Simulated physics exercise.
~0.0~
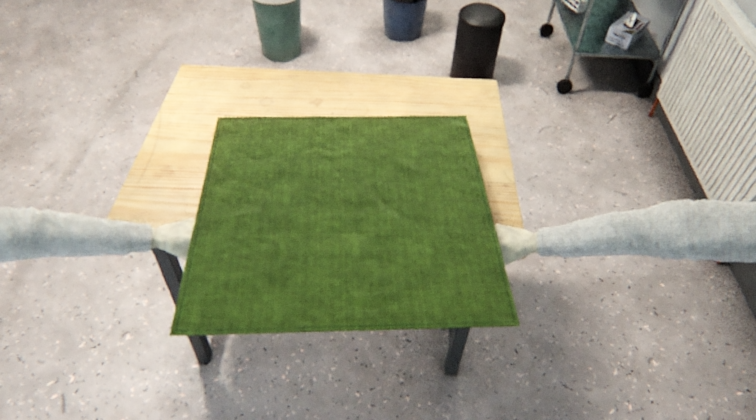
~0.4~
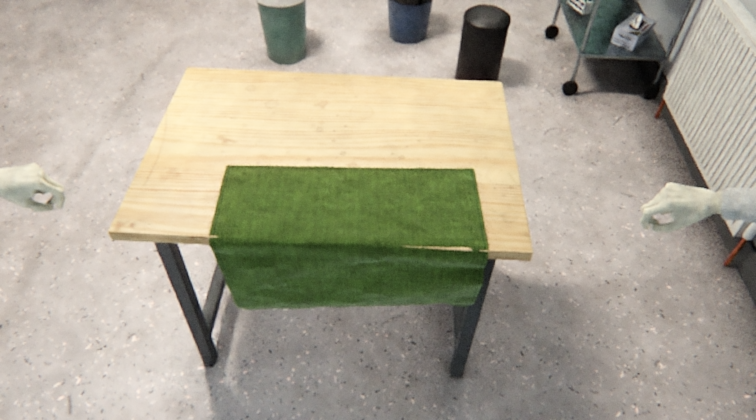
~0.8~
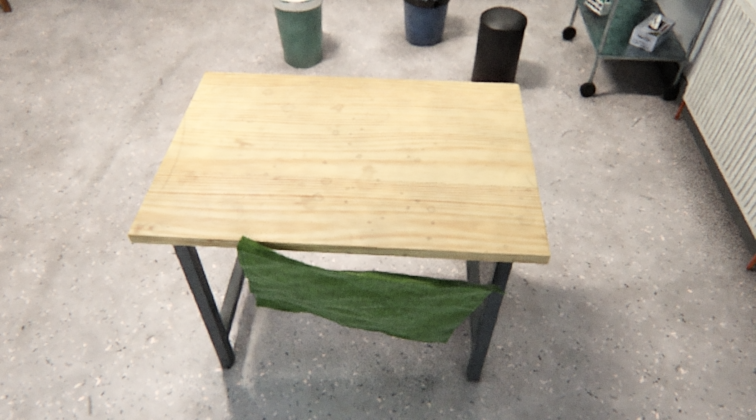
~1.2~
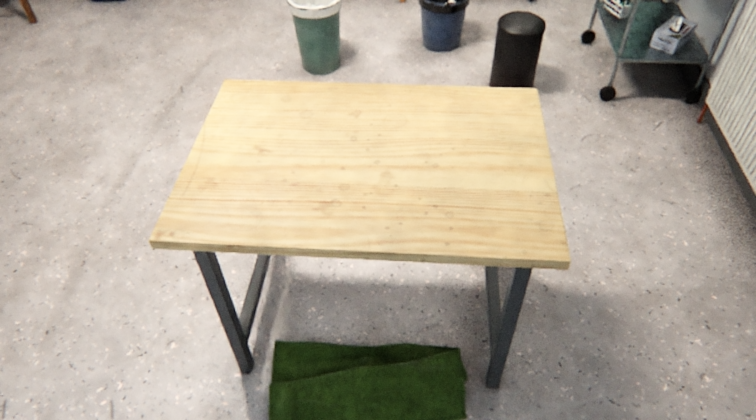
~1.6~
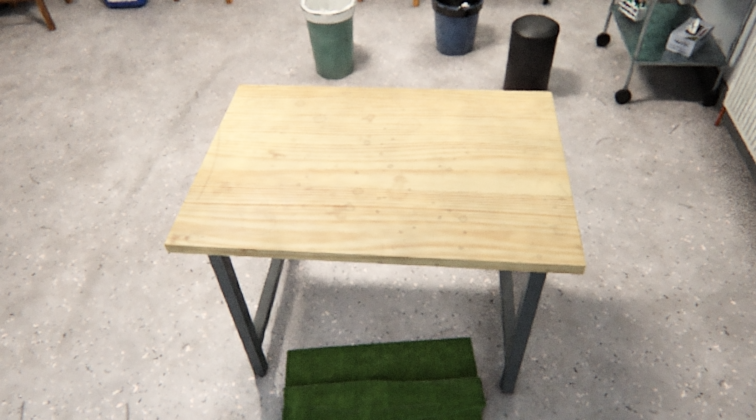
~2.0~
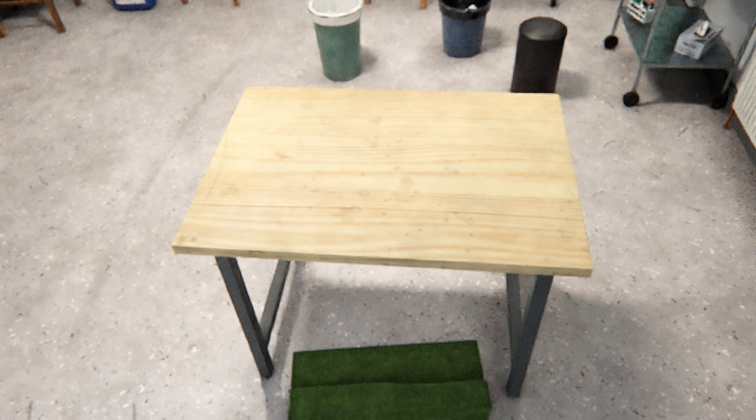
Two hands let go of a flat green cloth partly over the near edge of a light wooden table, and it folded down over the edge, slid off the top, and dropped to the floor, where it ended up lying folded in front.
